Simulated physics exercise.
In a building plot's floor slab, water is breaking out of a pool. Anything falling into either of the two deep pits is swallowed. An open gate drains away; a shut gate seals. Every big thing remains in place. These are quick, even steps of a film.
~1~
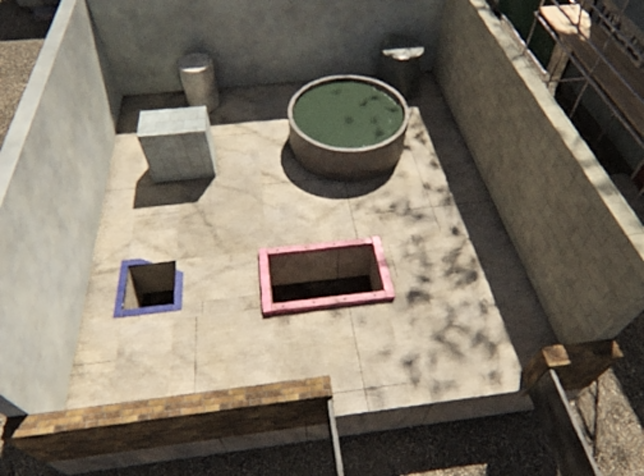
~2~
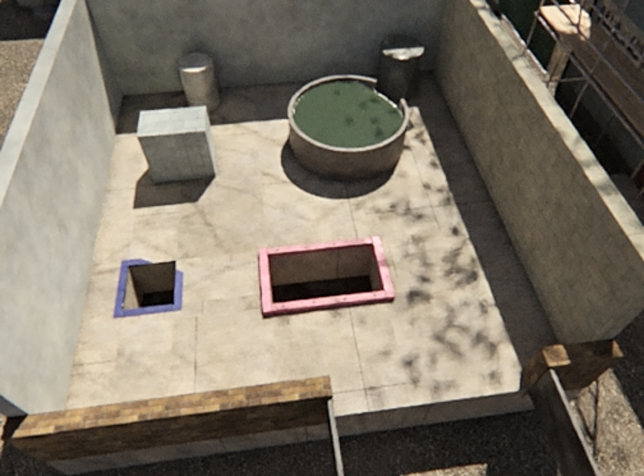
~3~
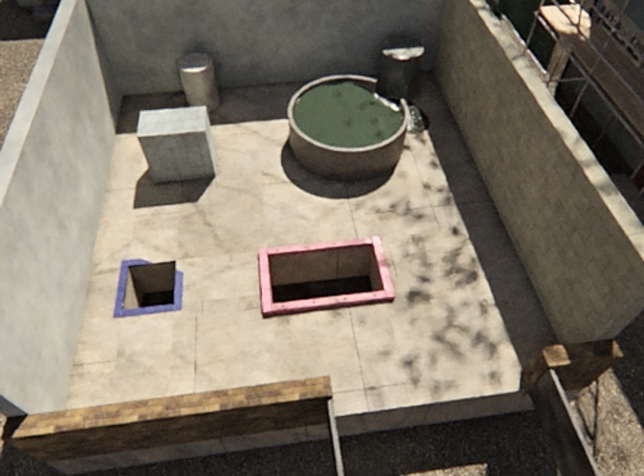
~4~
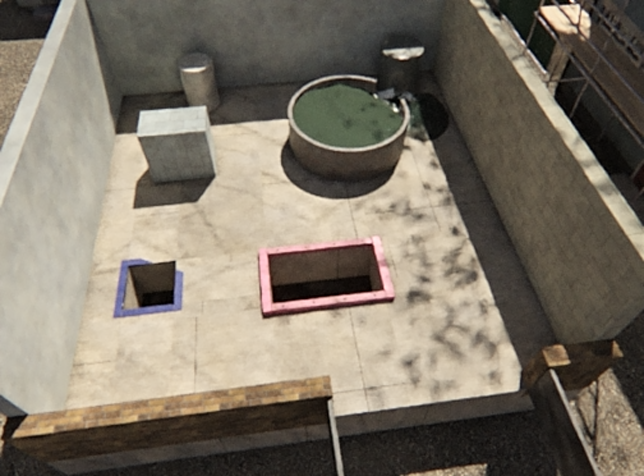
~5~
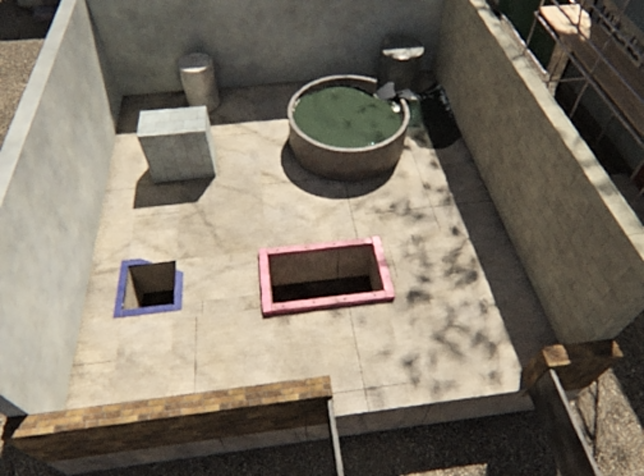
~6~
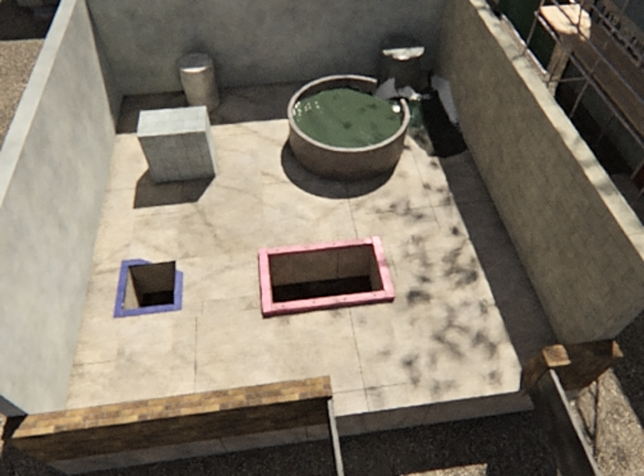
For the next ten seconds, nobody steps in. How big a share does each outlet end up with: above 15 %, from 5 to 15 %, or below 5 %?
The gate carries off plenty - exceeding fifteen per cent; the pink pit carries off next to nothing - beneath five per cent; the blue pit carries off next to nothing - beneath five per cent.
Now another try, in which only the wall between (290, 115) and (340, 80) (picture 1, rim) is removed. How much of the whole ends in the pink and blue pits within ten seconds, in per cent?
Pink 0 %, blue 12 %.
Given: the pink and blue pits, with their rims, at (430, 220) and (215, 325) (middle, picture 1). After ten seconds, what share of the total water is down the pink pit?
Per cent: Pink 14.
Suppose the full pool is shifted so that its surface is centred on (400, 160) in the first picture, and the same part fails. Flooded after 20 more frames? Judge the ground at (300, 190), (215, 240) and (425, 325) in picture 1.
Checking the three spots, I get high and dry, high and dry, swamped.
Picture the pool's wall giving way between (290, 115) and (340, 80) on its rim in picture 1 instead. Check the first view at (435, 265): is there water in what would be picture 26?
It would be unsoaked.
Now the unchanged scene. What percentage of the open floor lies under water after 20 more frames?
My estimate is roughly 45 percent.
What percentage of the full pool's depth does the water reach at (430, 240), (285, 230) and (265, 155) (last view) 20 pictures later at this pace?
In that order: 4, 0 and 0 per cent.
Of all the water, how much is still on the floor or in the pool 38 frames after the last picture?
I'd estimate close to 92 per cent.
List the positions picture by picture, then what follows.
Still water in the round tank at (348, 114), in the first picture.
The front is at (408, 127), out from the gap at (387, 111), in the second picture.
Water pours out at (387, 112) and has run to (425, 124), in the third picture.
Water pours out at (387, 113) and has run to (437, 102), in the fourth picture.
Water pours out at (387, 112) and has run to (438, 85), in the fifth picture.
Water pours out at (387, 112) and has run to (433, 74), in the sixth picture.
A moment on, water covers 10 % of the floor; the gate 0 %, the pink pit 0 %, the blue pit 0 %.
Next, water covers 20 % of the floor; the gate 0 %, the pink pit 0 %, the blue pit 0 %.
Then, water covers 45 % of the floor; the gate 0 %, the pink pit 0 %, the blue pit 0 %.
Later, water covers 60 % of the floor; the gate 8 %, the pink pit 0 %, the blue pit 0 %.
In the end, water covers 75 % of the floor; the gate 24 %, the pink pit 0 %, the blue pit 2 %.
